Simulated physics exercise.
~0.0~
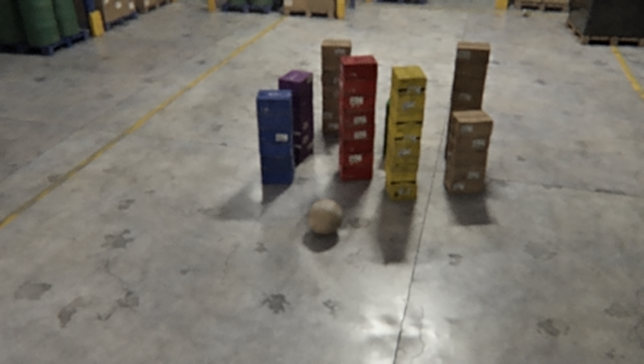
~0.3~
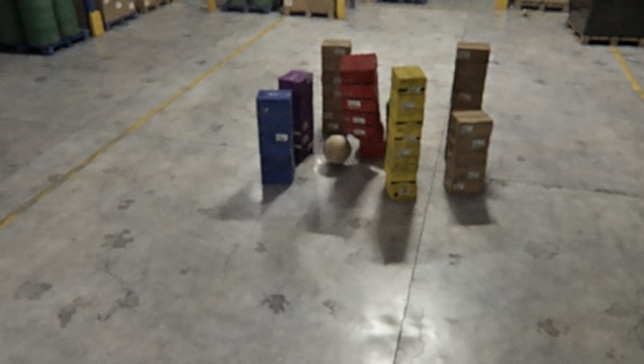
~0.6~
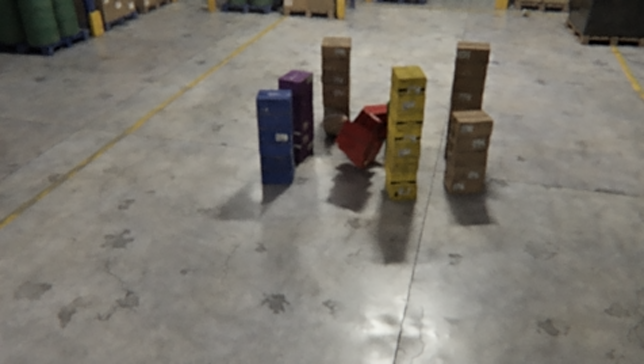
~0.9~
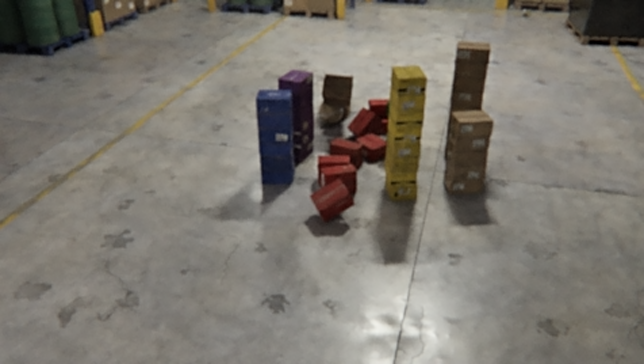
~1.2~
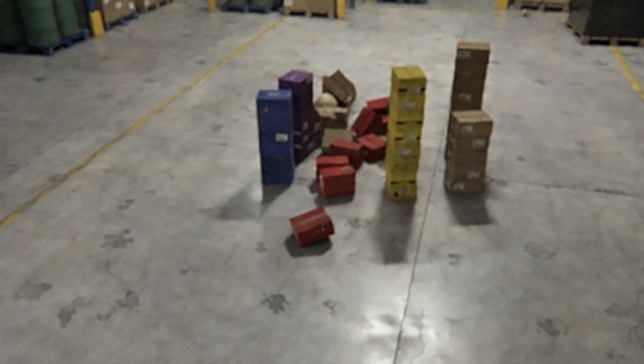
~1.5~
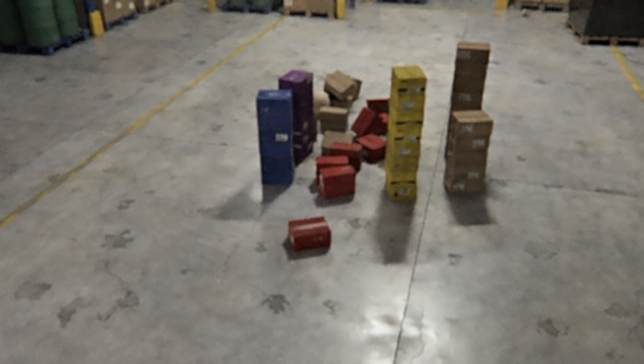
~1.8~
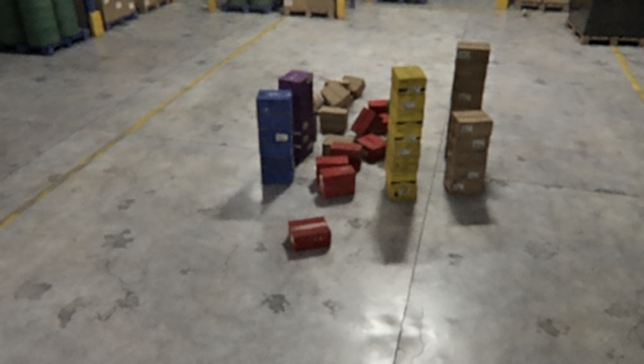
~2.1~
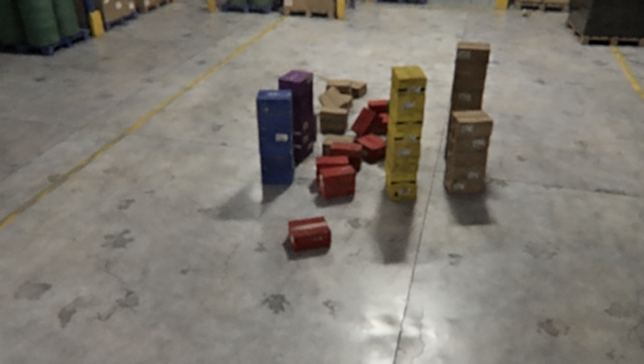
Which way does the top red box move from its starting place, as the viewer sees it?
The top red box moves down in the view, ending on the floor nearer the viewer than the rest of the fallen boxes.
